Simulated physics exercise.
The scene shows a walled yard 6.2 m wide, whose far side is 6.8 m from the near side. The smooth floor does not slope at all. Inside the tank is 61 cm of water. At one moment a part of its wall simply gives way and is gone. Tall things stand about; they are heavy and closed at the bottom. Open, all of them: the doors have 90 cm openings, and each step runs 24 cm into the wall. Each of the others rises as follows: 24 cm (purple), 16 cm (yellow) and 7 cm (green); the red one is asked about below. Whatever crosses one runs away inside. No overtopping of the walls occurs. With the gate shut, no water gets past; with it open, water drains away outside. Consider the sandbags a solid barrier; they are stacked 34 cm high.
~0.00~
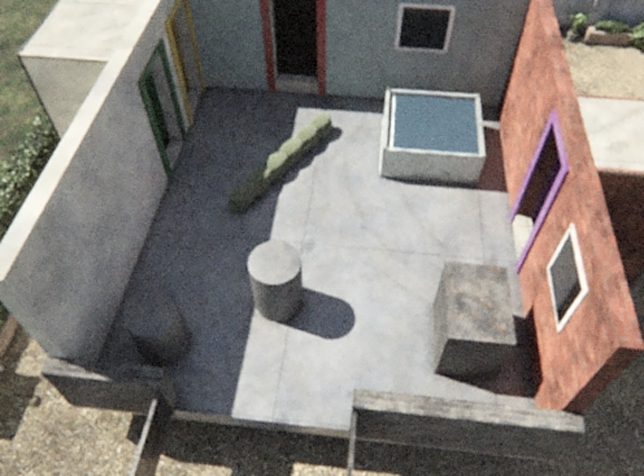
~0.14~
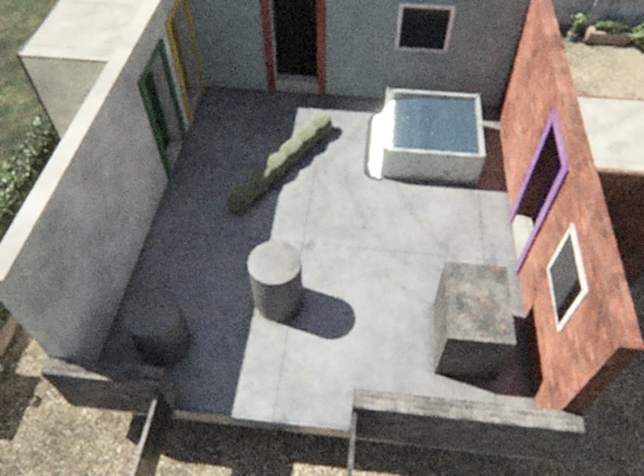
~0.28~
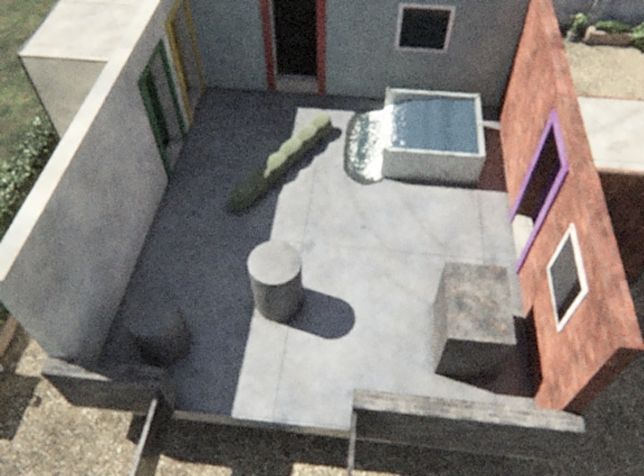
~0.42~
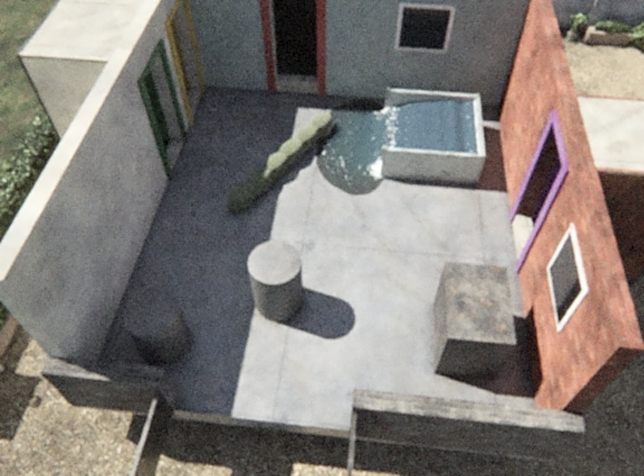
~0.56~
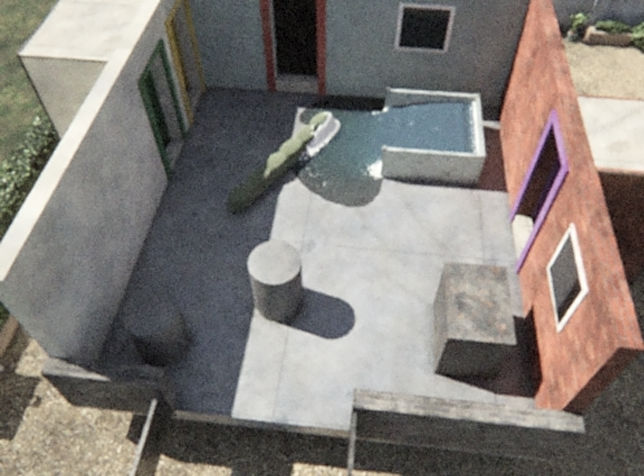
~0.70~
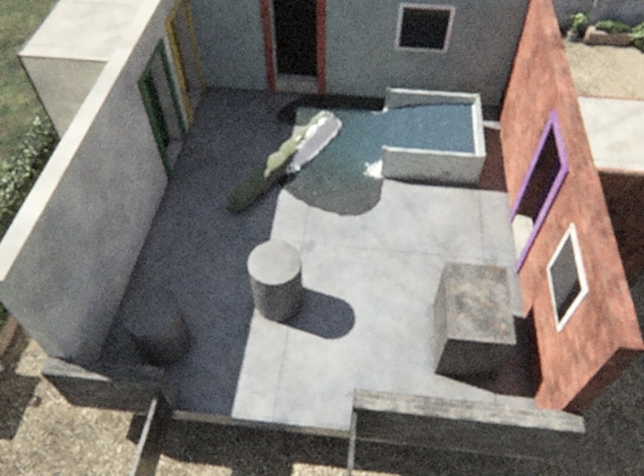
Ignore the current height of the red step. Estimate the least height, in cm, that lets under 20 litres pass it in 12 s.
I would say 14.5 cm.
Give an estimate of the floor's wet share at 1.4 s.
Wet share: Near 20 %.
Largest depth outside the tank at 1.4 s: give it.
Max depth: Around 39 cm.
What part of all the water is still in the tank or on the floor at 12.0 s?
I'd put it at about 76 per cent.
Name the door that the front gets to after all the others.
The purple one comes last.
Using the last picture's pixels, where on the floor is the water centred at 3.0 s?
I'd say around (304, 174).
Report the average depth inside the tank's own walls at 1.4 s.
It averages roughly 26 centimetres.
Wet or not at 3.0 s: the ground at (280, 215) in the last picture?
At that moment it's submerged.
After 1.4 s water covers 20 % of the floor, deepest (39 cm) near (323, 139); 23 cm at the red door, 0 litres in over its 27 cm step.
After 3.0 s water covers 50 % of the floor, deepest (24 cm) near (185, 324); 11 cm at the red door, 0 litres in over its 27 cm step.
After 12.0 s water covers 95 % of the floor, deepest (6 cm) near (517, 285); 3 cm at the red door, 0 litres in over its 27 cm step.
At the red door as built, the water arrived by 0.8 s and peaked near 23 cm at 1.4 s.
With a step of 13 cm, 26 litres would have come in within the 12 s; with 18 cm, 9 litres. So under 20 litres takes about 14.5 cm.
